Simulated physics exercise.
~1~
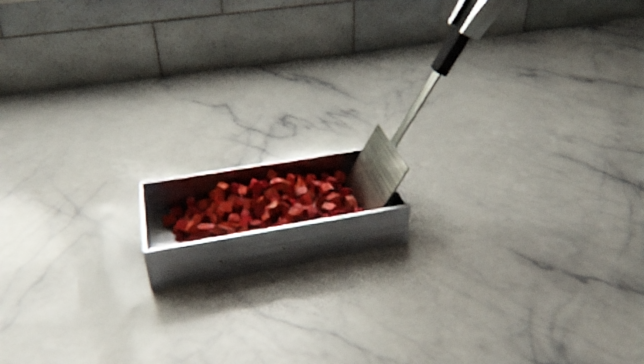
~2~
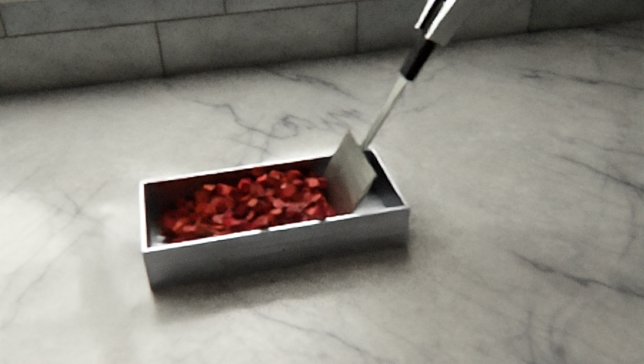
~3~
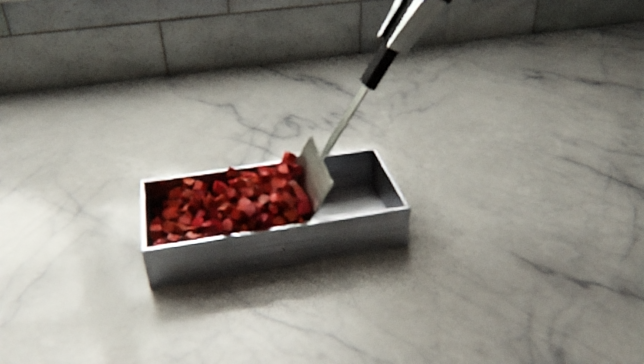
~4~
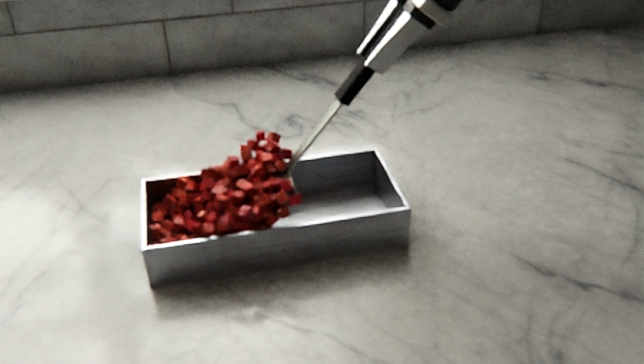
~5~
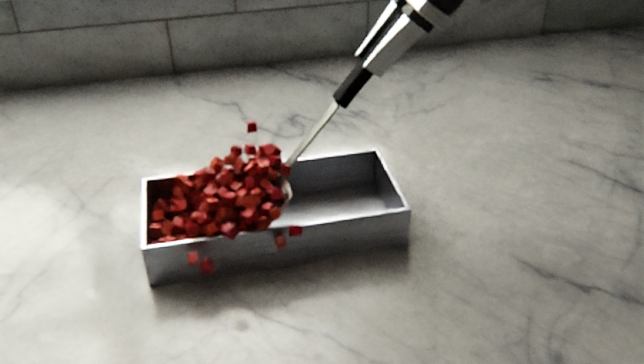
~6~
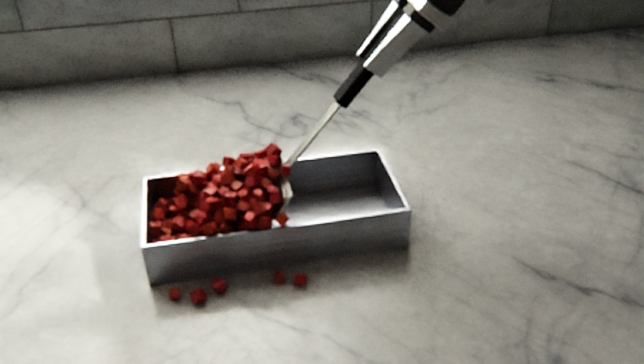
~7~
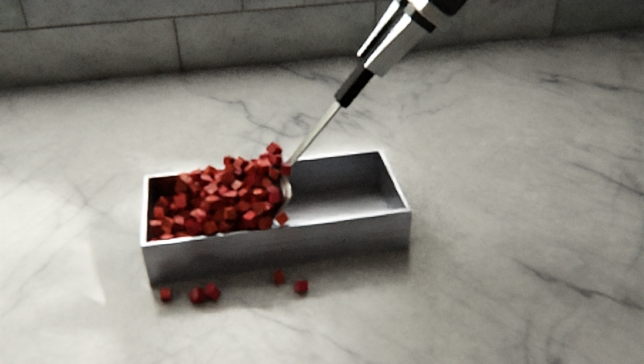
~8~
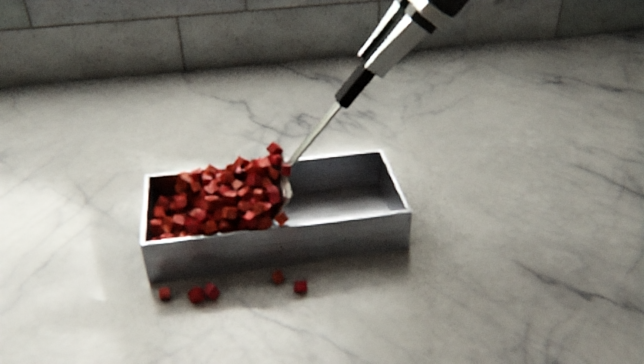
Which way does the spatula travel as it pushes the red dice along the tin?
The spatula travels to the left, piling the red dice up in the left part of the tin.
Spatula pushing red dice leftward into a heap in a metal tin, then stopping as several pieces spill onto the marble counter.
